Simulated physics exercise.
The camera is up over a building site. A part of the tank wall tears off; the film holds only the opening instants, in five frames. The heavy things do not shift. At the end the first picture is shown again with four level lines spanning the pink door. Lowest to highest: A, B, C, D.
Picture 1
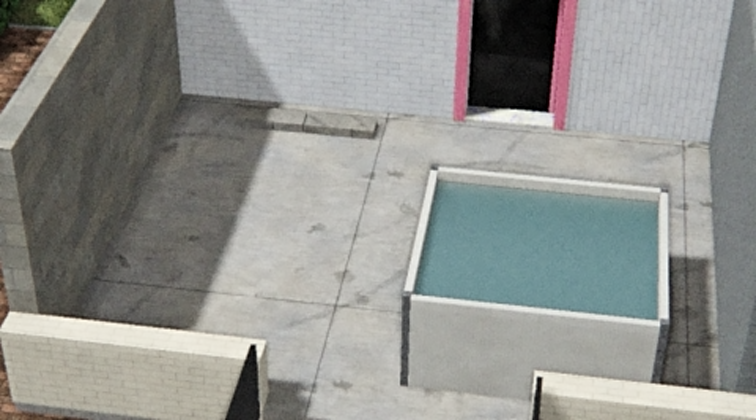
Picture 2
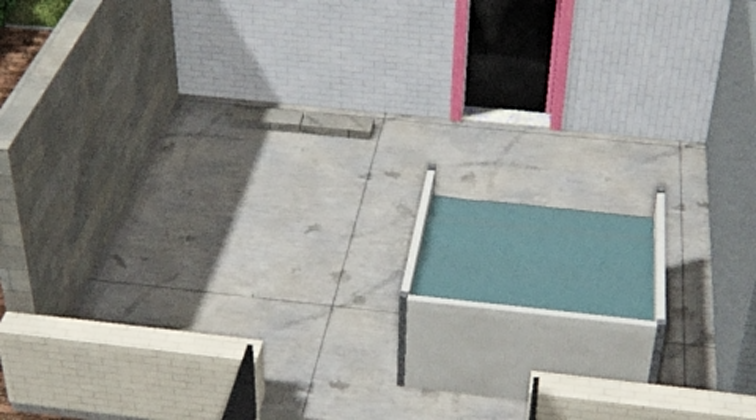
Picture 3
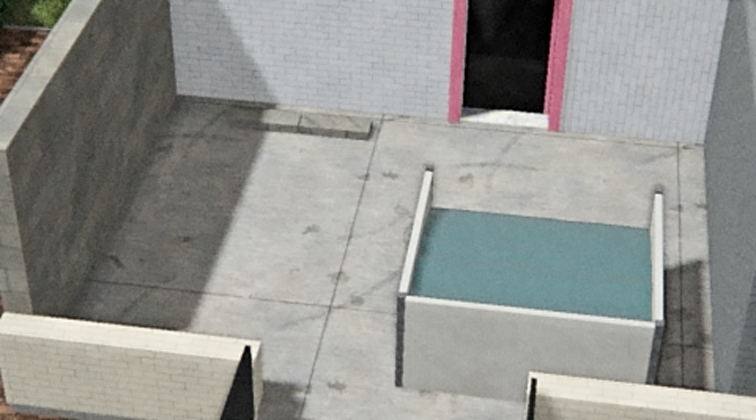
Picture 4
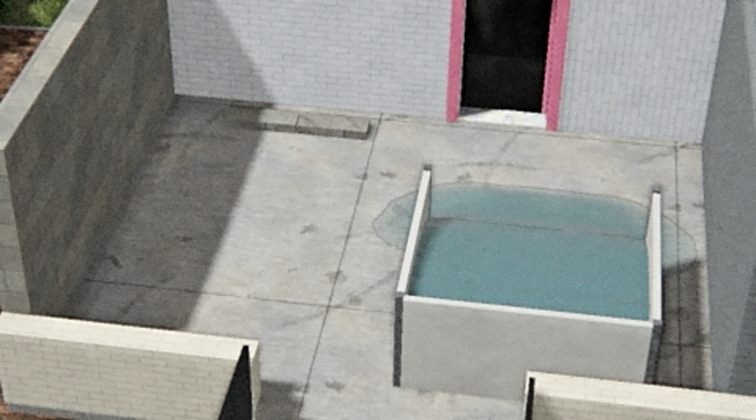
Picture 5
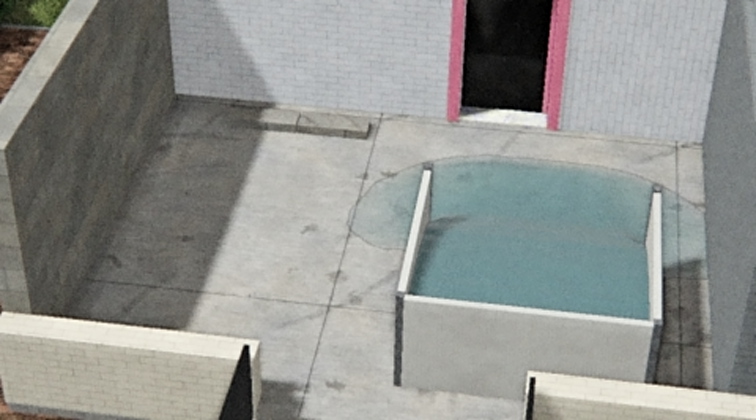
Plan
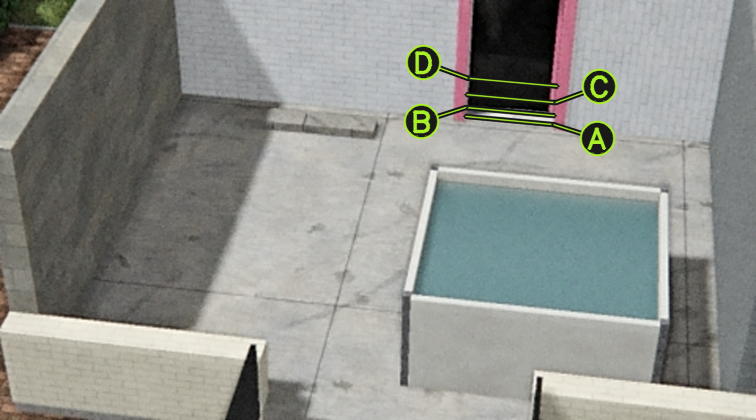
A walled concrete yard on a building site is seen from above, with a pale brick wall across the back and a darker grey wall at left. A pink-framed doorway stands at the back, and a pale square tank of blue-green water sits at right, behind a gap in the low front wall. The tank's far side disappears, its water sinks, and a shallow sheet spreads backward and sideways over the concrete.
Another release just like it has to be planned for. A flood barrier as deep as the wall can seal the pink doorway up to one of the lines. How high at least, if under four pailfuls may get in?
D will do.
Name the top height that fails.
C.
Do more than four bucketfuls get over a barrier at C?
Yes, it does.
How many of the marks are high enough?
One.
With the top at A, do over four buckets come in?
Yes, it does.
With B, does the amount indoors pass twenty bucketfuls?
Yes, it does.
In lime, A at (509, 120); B at (510, 111); C at (511, 98); D at (512, 82); from the bottom up A, B, C, D.
For height A, dozens of bucketfuls pour in.
For height B, dozens of bucketfuls pour in.
For height C, about 14 bucketfuls get in.
For height D, a splash gets over, under a bucket.
